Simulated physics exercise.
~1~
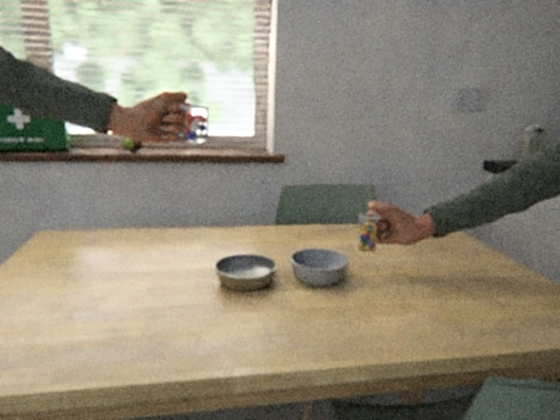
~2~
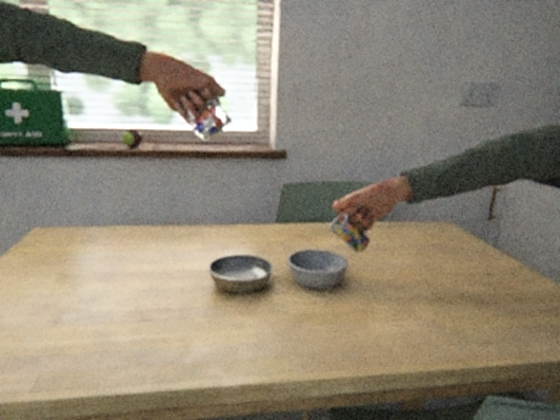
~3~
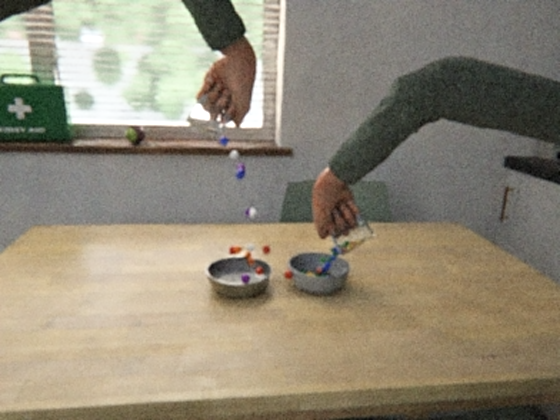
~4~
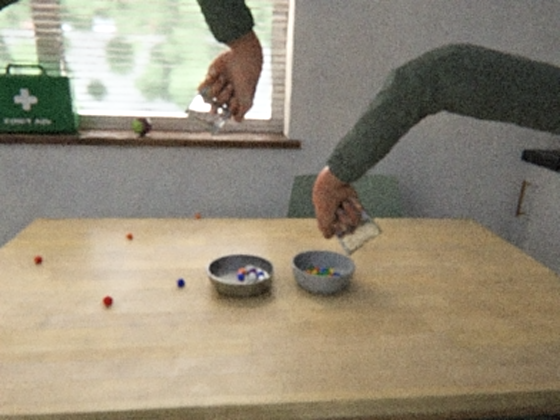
On a wooden table, two hands tip beads into bowls, and several left ones scatter outside.
